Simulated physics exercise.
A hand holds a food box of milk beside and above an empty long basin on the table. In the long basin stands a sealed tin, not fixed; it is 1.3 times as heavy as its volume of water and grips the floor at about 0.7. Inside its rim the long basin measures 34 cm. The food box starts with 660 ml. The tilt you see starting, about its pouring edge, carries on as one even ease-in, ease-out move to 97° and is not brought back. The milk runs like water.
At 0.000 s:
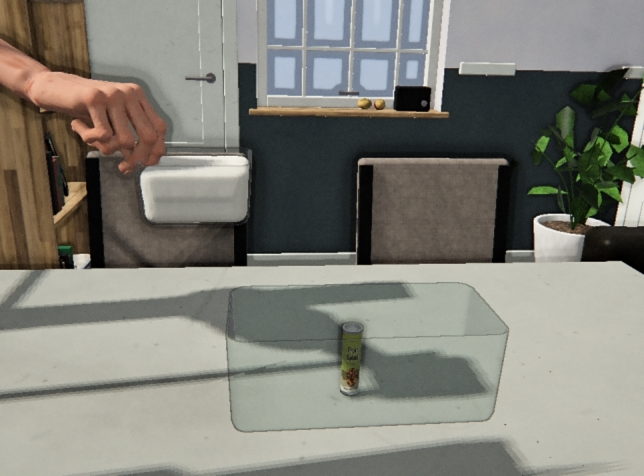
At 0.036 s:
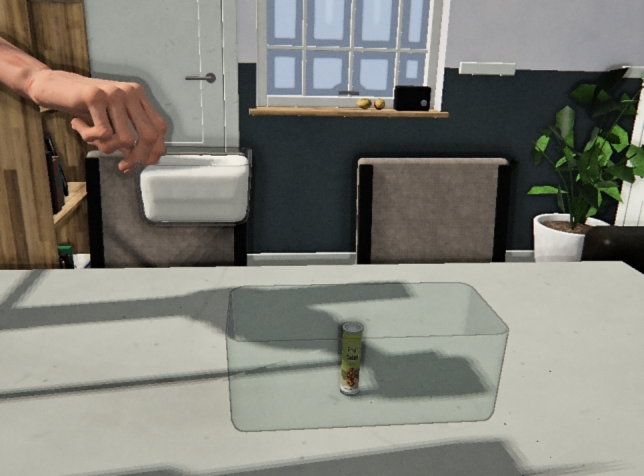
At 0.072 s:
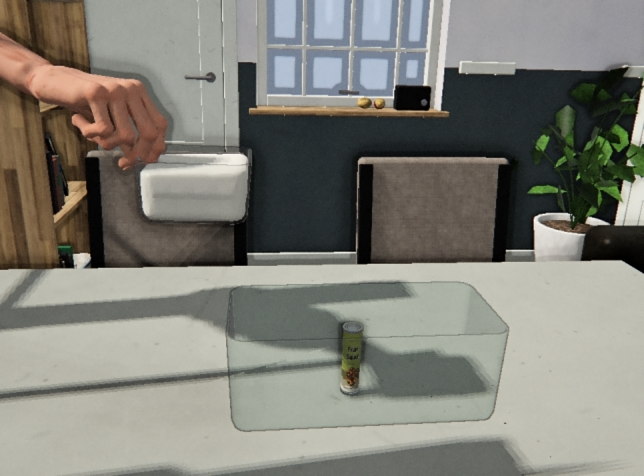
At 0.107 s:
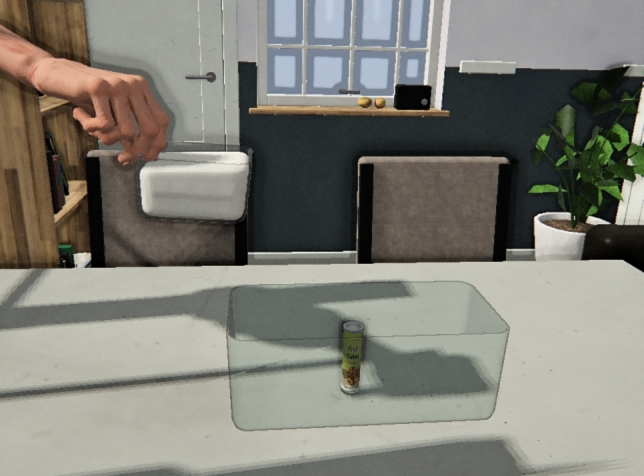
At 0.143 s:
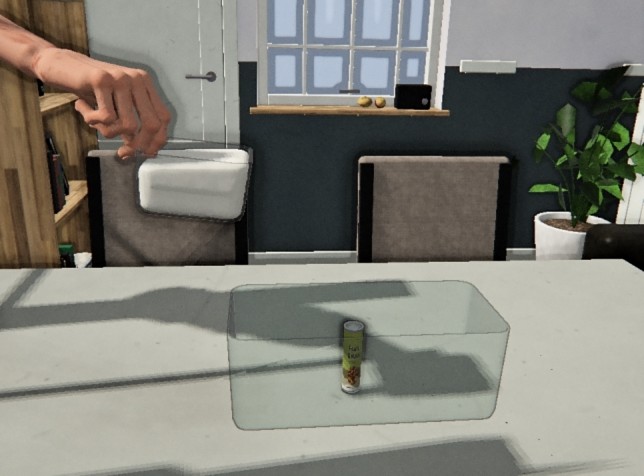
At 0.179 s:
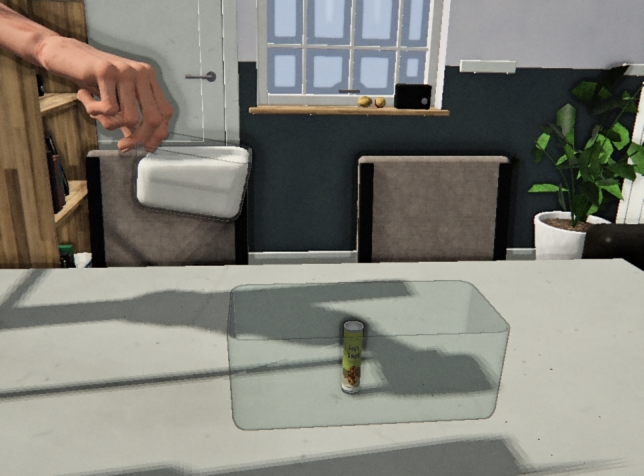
A hand held a white container above a table, beside a clear, empty-looking basin with a small tin standing in view, and after staying still at first, the container tilted slightly.
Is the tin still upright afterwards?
The tin keeps standing.
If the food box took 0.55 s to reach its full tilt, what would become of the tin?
Then it keeps standing.
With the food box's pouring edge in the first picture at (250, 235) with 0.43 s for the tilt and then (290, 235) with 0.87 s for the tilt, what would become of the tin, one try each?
First it falls; then it keeps standing.
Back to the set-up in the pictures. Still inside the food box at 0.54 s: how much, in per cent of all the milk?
Some 62 per cent.
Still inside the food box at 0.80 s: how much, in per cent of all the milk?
Some 10 per cent.
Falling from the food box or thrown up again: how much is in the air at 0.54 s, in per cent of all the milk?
Near 36 in a hundred.
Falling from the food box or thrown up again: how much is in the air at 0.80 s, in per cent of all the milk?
Near 34 in a hundred.
By 0.54 s the tilt is 66° and 61 per cent is still to pour; the tin stands where it began.
By 0.80 s the tilt is 95° and 11 per cent is still to pour; the tin stands where it began.
By 1.07 s the tilt is 97° and 1 per cent is still to pour; the tin stands where it began.
By 1.37 s the tilt is 97° and 0 per cent is still to pour; the tin stands where it began.
At rest the tin stands where it began.
